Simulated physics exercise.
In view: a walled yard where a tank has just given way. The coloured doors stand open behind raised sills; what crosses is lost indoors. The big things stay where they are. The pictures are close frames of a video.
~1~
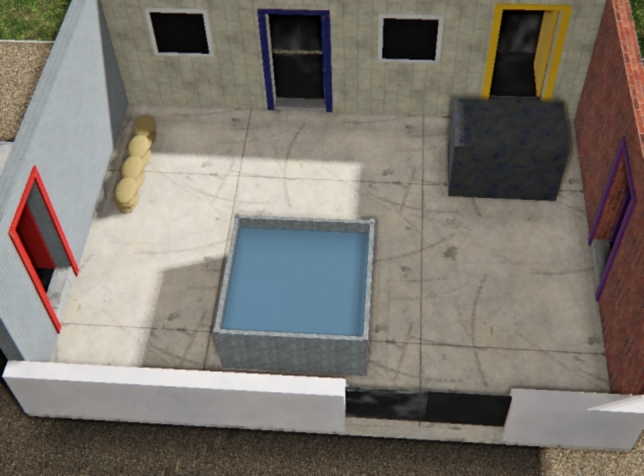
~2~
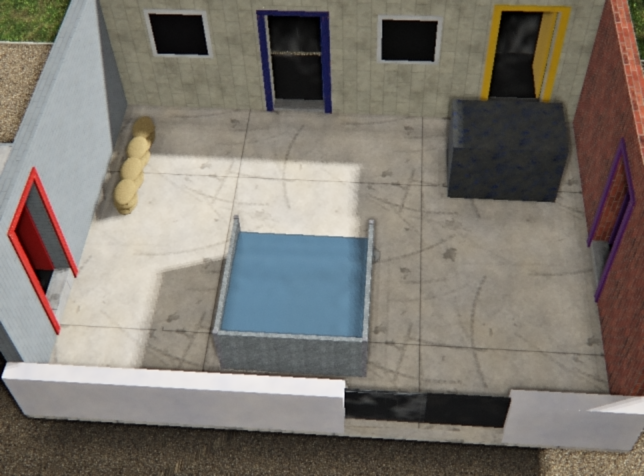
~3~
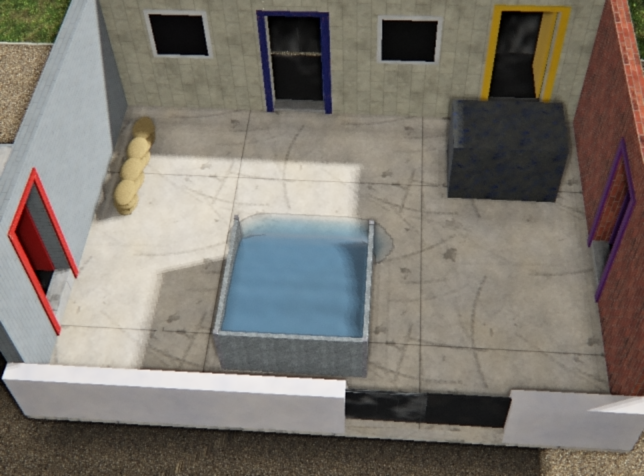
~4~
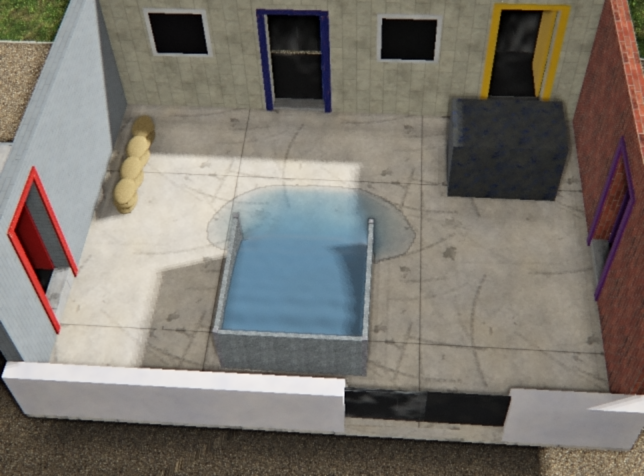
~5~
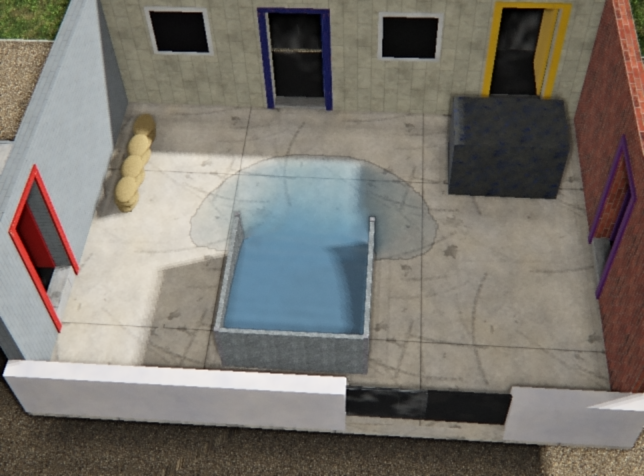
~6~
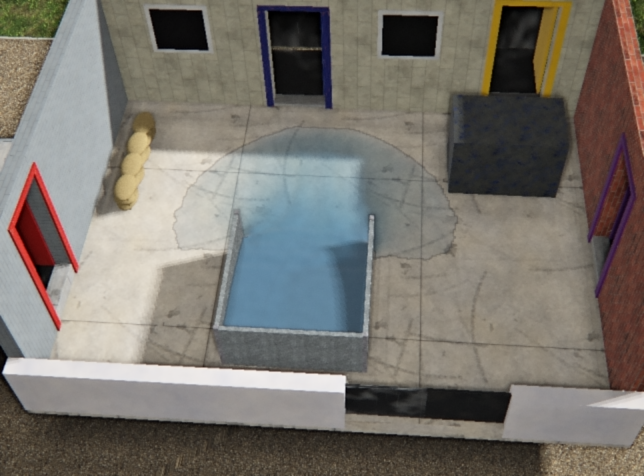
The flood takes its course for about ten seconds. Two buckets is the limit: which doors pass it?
In the end: The yellow door admits no more than that; the blue door lets in a lot; the red door admits no more than that; the purple door admits no more than that.
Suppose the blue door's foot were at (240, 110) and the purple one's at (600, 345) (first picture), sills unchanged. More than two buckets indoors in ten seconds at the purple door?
My reading: Purple stays under.
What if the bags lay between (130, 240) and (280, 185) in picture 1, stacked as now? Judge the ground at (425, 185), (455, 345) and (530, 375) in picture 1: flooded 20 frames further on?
In turn: Wet, dry, no water.
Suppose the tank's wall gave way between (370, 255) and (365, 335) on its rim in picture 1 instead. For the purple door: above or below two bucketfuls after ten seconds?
In short: The purple one takes more.
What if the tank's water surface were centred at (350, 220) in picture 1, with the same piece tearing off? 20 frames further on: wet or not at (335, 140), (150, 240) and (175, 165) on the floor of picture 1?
As listed: Wet, awash, flooded.
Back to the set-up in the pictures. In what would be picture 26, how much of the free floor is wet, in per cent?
Close to 50 %.
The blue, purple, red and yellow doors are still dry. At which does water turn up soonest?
I say the blue one.
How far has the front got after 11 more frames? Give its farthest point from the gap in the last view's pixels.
I would point to (563, 119).
A moment on, water covers 40 % of the floor; the yellow door not reached, the blue door far over two buckets in, the red door not reached, the purple door not reached.
Next, water covers 45 % of the floor; the yellow door wet at the sill, nothing in, the blue door far over two buckets in, the red door not reached, the purple door not reached.
Then, water covers 50 % of the floor; the yellow door wet at the sill, nothing in, the blue door far over two buckets in, the red door not reached, the purple door wet at the sill, nothing in.
Later, water covers 90 % of the floor; the yellow door wet at the sill, nothing in, the blue door far over two buckets in, the red door wet at the sill, nothing in, the purple door wet at the sill, nothing in.
In the end, water covers 95 % of the floor; the yellow door wet at the sill, nothing in, the blue door far over two buckets in, the red door wet at the sill, nothing in, the purple door wet at the sill, nothing in.
